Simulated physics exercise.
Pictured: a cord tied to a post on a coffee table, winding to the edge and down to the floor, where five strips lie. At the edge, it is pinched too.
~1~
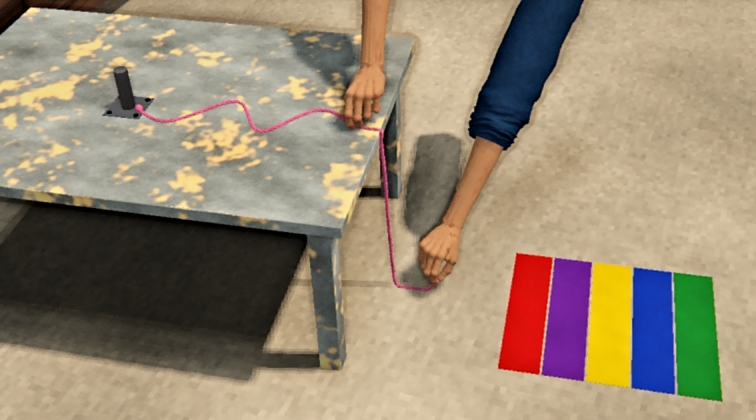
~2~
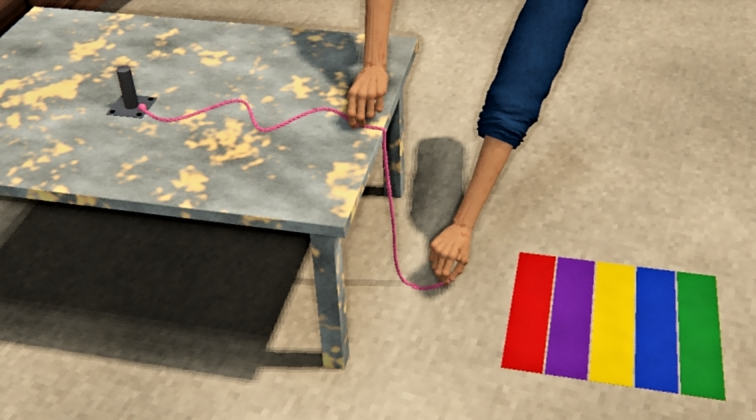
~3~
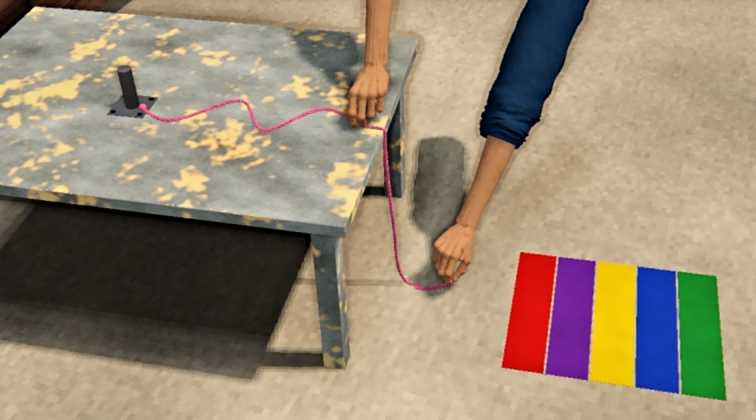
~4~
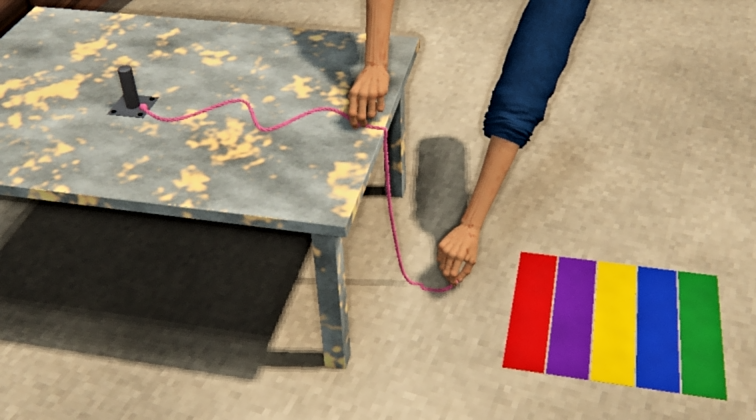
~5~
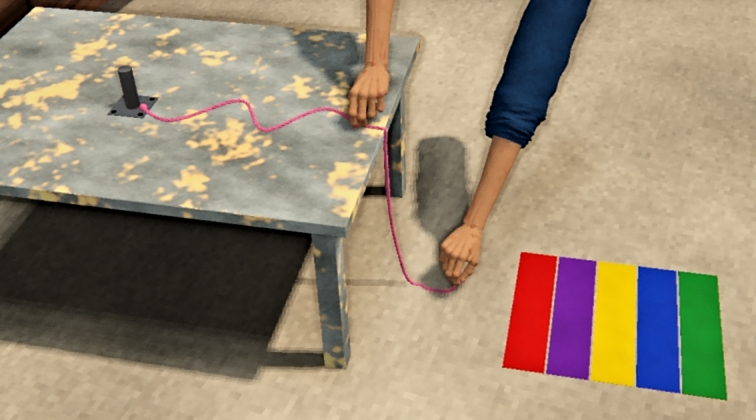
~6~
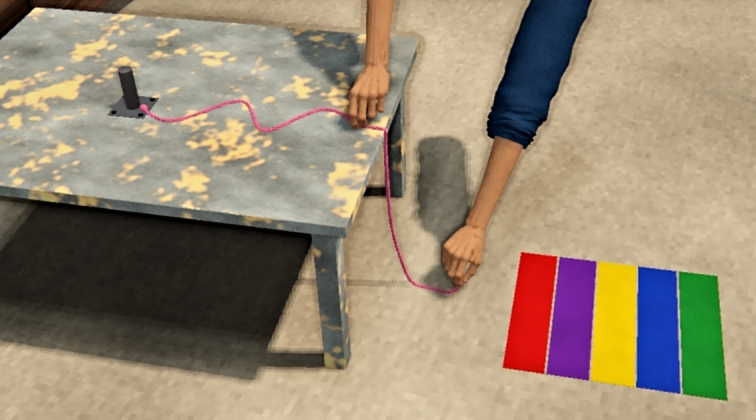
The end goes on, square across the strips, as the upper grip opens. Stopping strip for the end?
Blue.
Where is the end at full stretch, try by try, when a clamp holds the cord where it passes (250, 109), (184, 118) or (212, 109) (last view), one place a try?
First try around (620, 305), second around (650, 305), third around (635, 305).
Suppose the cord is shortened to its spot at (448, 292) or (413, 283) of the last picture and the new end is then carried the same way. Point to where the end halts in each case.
It ends up at (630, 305) the first time and at (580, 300) the second.
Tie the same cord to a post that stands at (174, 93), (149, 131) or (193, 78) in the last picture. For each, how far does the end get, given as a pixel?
Around (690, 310), (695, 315) and (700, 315).
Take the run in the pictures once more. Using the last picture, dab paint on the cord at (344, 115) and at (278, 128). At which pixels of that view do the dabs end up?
One finishes at (404, 145) and the other at (331, 125).
Soon after, end near (588, 299); over purple.
Then, end near (631, 304); over yellow.
At full stretch, end near (658, 308); over blue. The end stops over the blue strip.
